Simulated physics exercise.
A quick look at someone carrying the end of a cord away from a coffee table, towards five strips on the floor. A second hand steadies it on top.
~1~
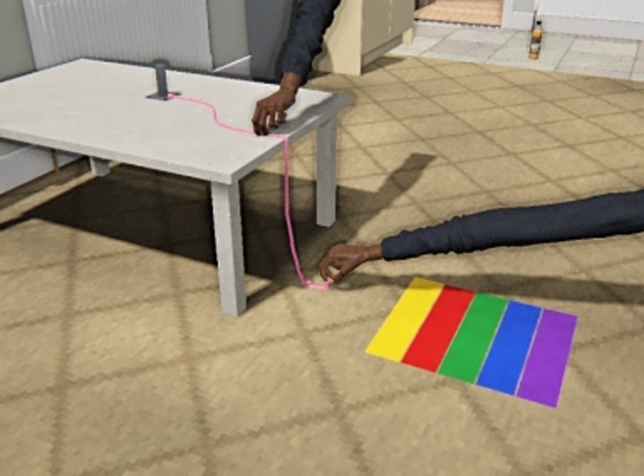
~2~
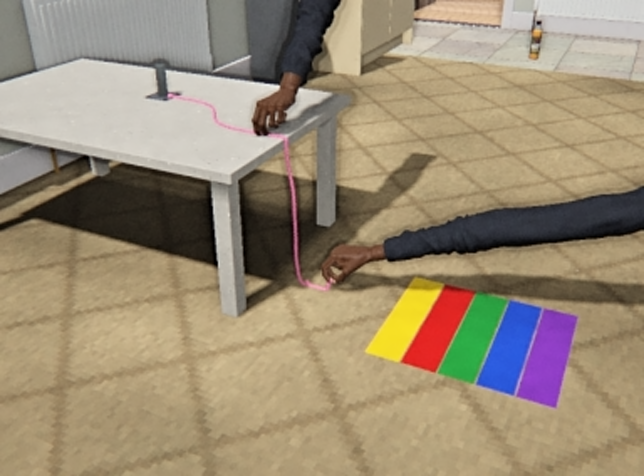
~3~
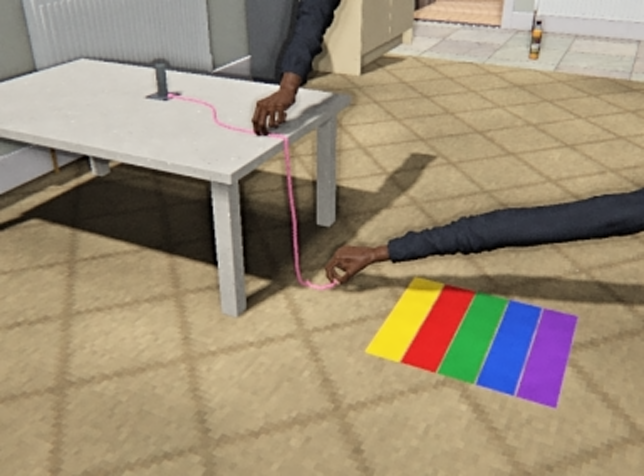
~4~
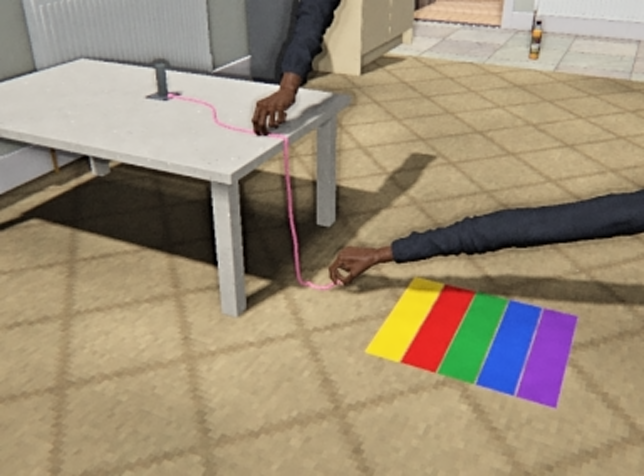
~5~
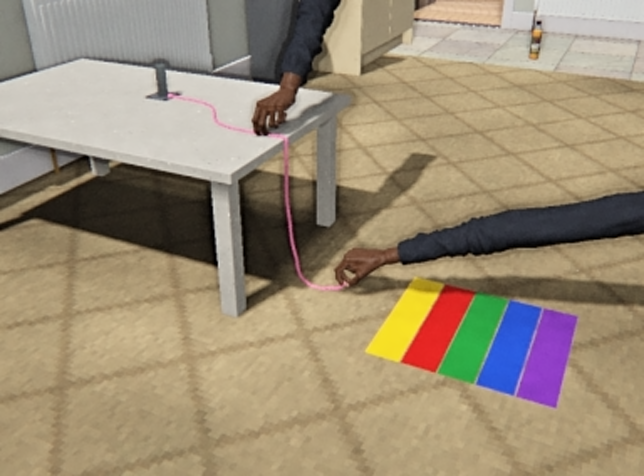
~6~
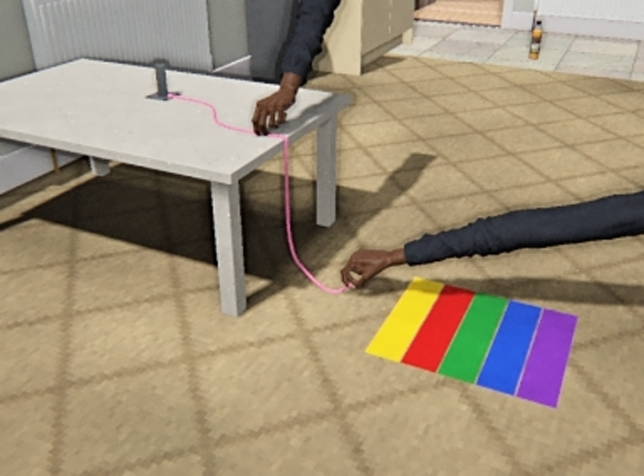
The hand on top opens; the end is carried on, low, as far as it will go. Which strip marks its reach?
Over red.
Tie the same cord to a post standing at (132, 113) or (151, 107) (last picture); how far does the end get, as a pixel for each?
About (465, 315) and (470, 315).
A little later, end near (381, 293); short of the strips.
Next, end near (419, 303); over yellow.
When it is tight, end near (442, 309); over red. The end stops over the red strip.
